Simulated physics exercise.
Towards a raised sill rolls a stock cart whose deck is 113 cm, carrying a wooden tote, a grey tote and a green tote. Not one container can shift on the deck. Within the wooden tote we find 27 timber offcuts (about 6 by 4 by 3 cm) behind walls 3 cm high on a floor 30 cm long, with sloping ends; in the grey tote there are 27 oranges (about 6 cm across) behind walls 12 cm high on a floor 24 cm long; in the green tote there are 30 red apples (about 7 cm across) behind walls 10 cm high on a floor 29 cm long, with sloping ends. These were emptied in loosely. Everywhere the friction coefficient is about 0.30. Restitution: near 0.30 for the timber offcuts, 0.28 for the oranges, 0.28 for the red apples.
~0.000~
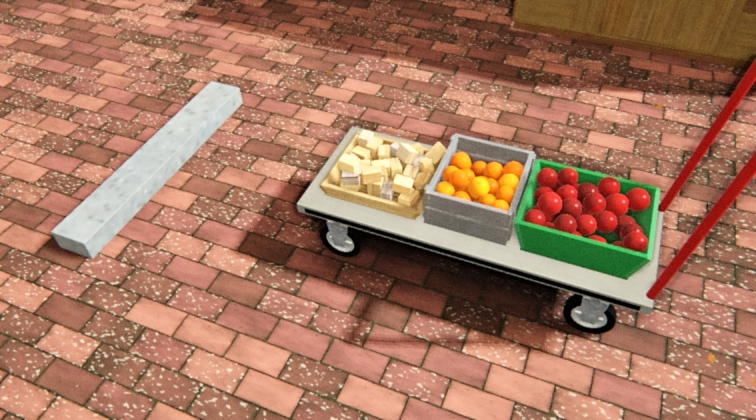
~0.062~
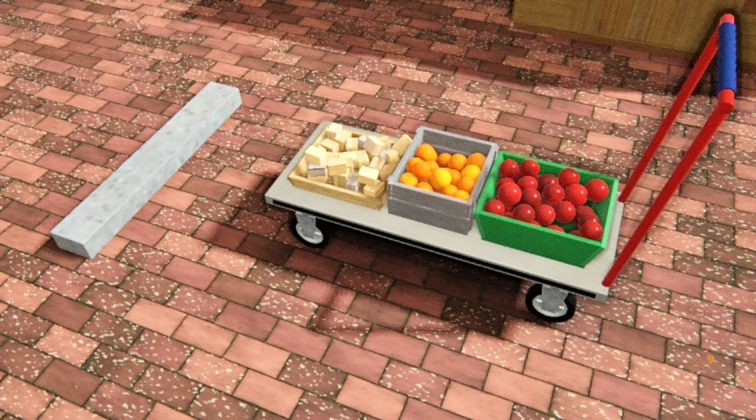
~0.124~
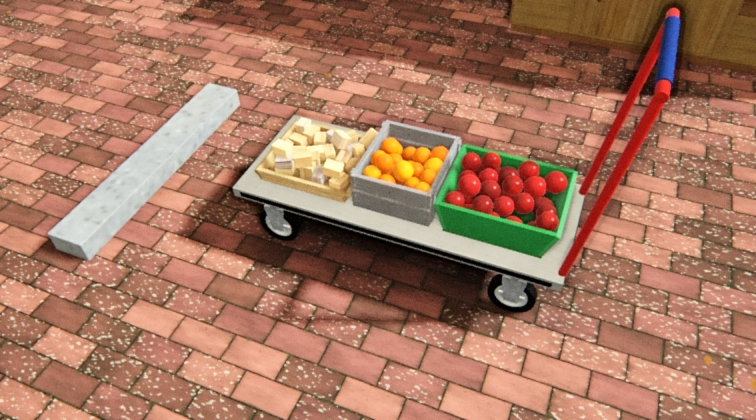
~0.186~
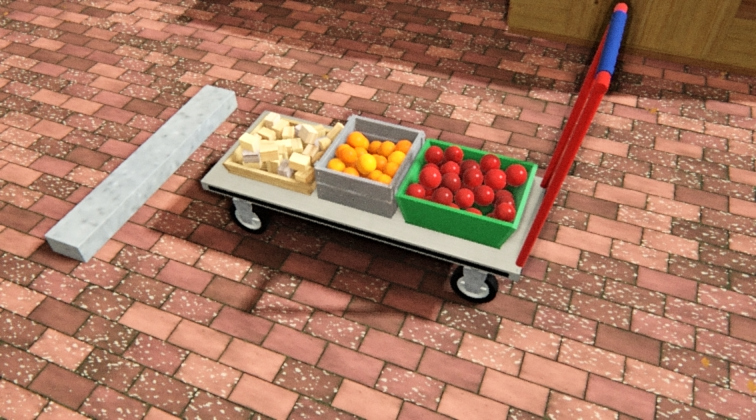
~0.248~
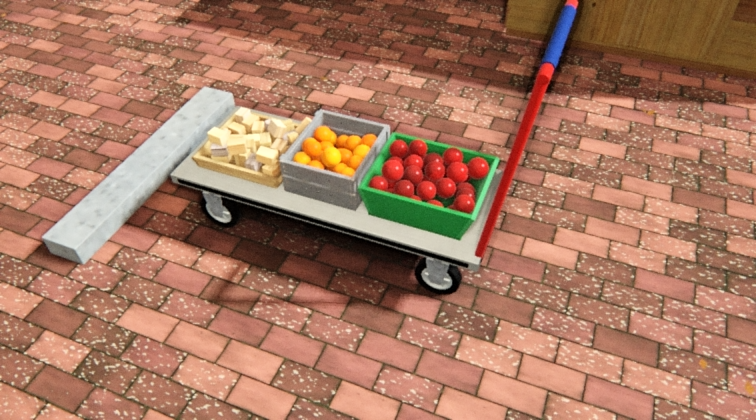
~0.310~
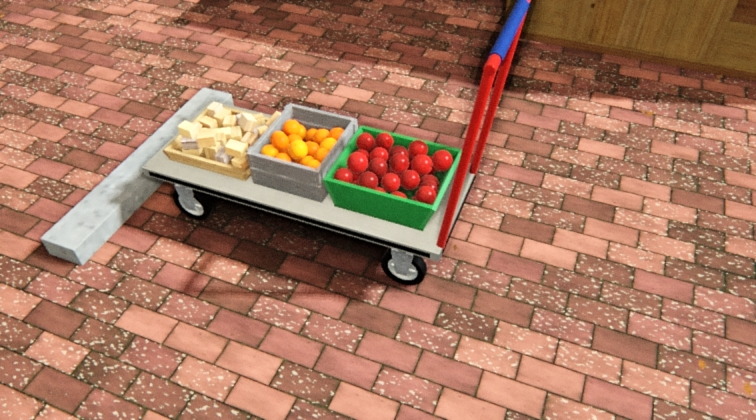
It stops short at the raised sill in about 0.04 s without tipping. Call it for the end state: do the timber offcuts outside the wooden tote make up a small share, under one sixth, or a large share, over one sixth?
A large share, over one sixth.
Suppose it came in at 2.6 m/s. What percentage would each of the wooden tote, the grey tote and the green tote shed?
In that case the wooden tote sheds 50 per cent of its load, the grey tote 10 per cent, and the green tote 10 per cent.
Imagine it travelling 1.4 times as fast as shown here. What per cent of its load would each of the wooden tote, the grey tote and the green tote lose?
Wooden tote 60, grey tote 10, green tote 10 per cent.
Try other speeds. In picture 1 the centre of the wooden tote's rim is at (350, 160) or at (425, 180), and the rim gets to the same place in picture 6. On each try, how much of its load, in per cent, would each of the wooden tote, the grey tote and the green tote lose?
Per cent lost, first try then second - wooden tote: 30, 50; grey tote: 0, 10; green tote: 0, 10.
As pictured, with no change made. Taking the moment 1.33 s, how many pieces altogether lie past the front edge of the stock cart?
I'd estimate close to 12 pieces.
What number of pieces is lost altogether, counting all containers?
Count of pieces - near 12.
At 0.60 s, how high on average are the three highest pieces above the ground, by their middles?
Close to 44 cm, on average.
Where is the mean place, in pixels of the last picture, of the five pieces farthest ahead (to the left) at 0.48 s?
Their centre is around (136, 107).
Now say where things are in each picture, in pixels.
In the first picture (each is followed by its nearest rim corner in this view; the camera pans a little), wooden tote, (418, 210); green tote, (647, 256); 77 cm short of the stop; none out.
In the second picture, wooden tote, (383, 201); green tote, (601, 245); 65 cm short of the stop.
In the third picture, wooden tote, (347, 193); green tote, (557, 235); 53 cm short of the stop.
In the fourth picture, wooden tote, (312, 186); green tote, (513, 226); 41 cm short of the stop.
In the fifth picture, wooden tote, (278, 179); green tote, (471, 217); 29 cm short of the stop.
In the sixth picture, wooden tote, (247, 171); green tote, (432, 207); 17 cm short of the stop; none out.
After 0.38 s, impact.
After 0.48 s, wooden tote 24 in, 3 out, grey tote 27 in, 0 out and green tote 30 in, 0 out.
After 0.60 s, wooden tote 19 in, 8 out, grey tote 26 in, 1 out and green tote 30 in, 0 out.
After 0.83 s, wooden tote 16 in, 11 out, grey tote 26 in, 1 out and green tote 30 in, 0 out.
Final count (at 1.33 s), wooden tote 16 in, 11 out, grey tote 26 in, 1 out and green tote 30 in, 0 out. Asked share, 11 of 27, 41 per cent.
